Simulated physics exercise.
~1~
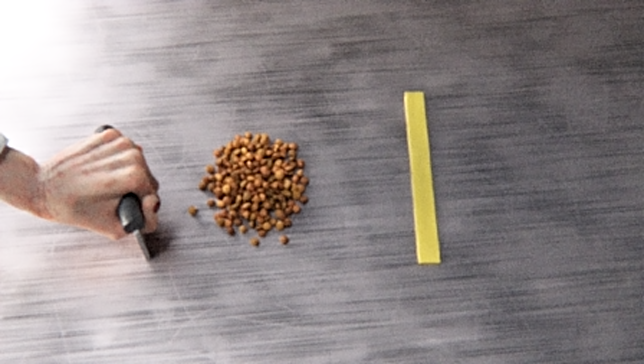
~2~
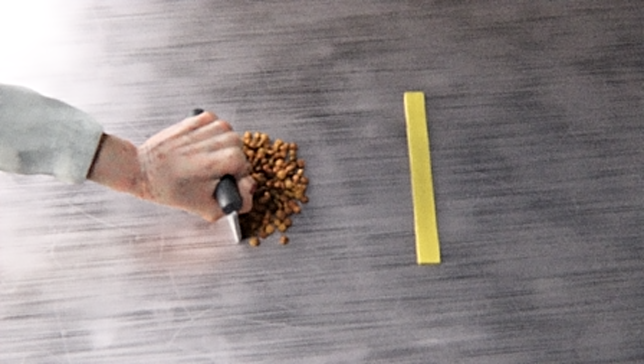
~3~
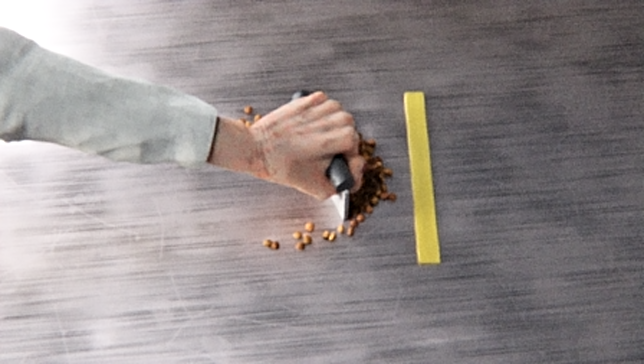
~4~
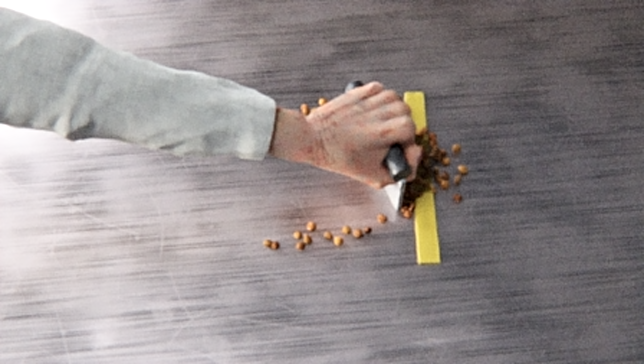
A hand gripping a dark-handled scraper pushed a heap of brown kibble to the right across a streaky grey surface, leaving a few stray bits behind, until some of the pile spilled onto and past a yellow strip.
